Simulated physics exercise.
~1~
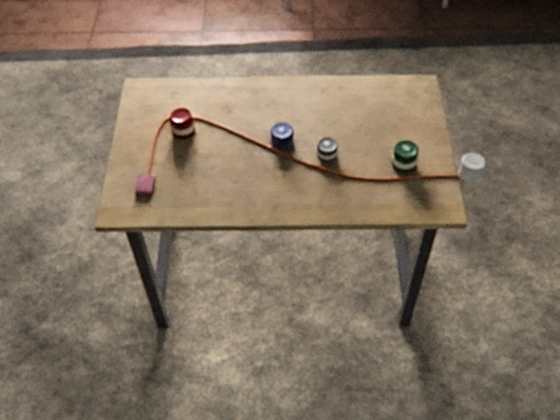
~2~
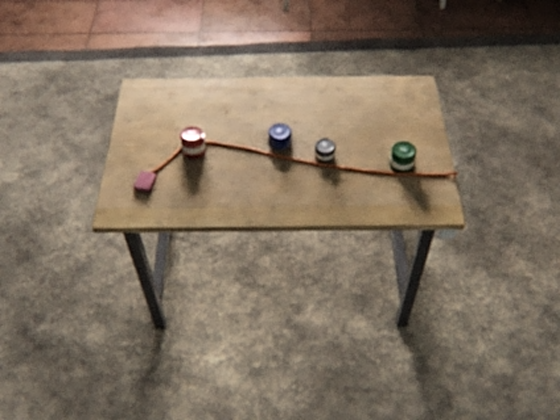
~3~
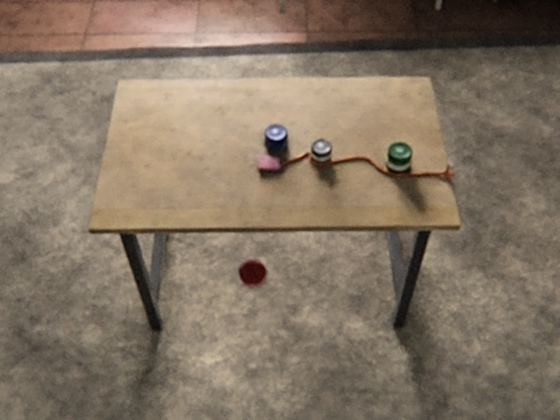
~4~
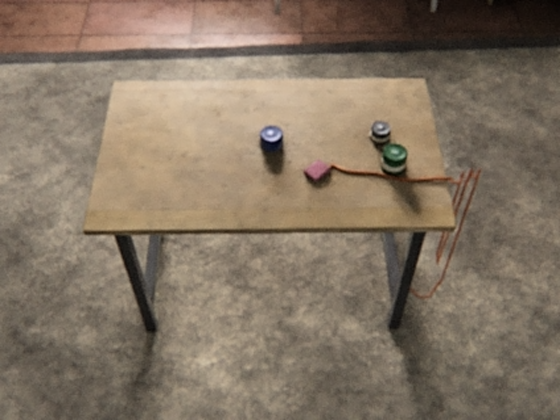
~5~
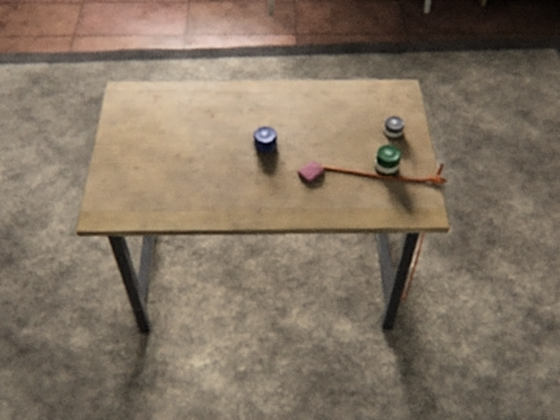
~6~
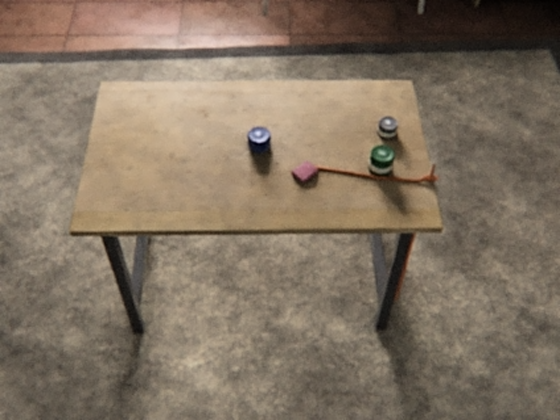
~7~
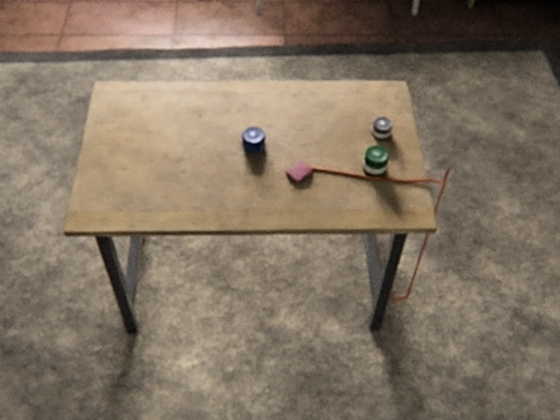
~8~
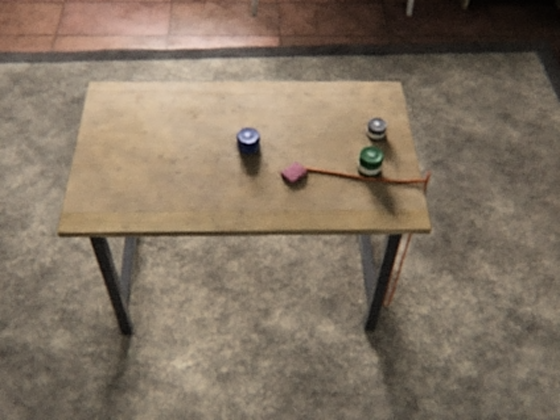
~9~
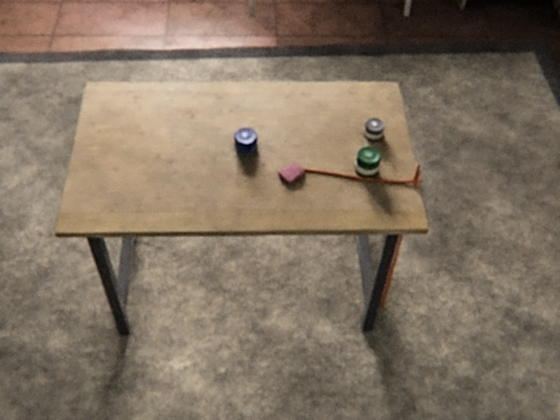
White speaker falling off table's right side, its cable dragging pink phone rightward, knocking red jar to floor and shifting grey tin.
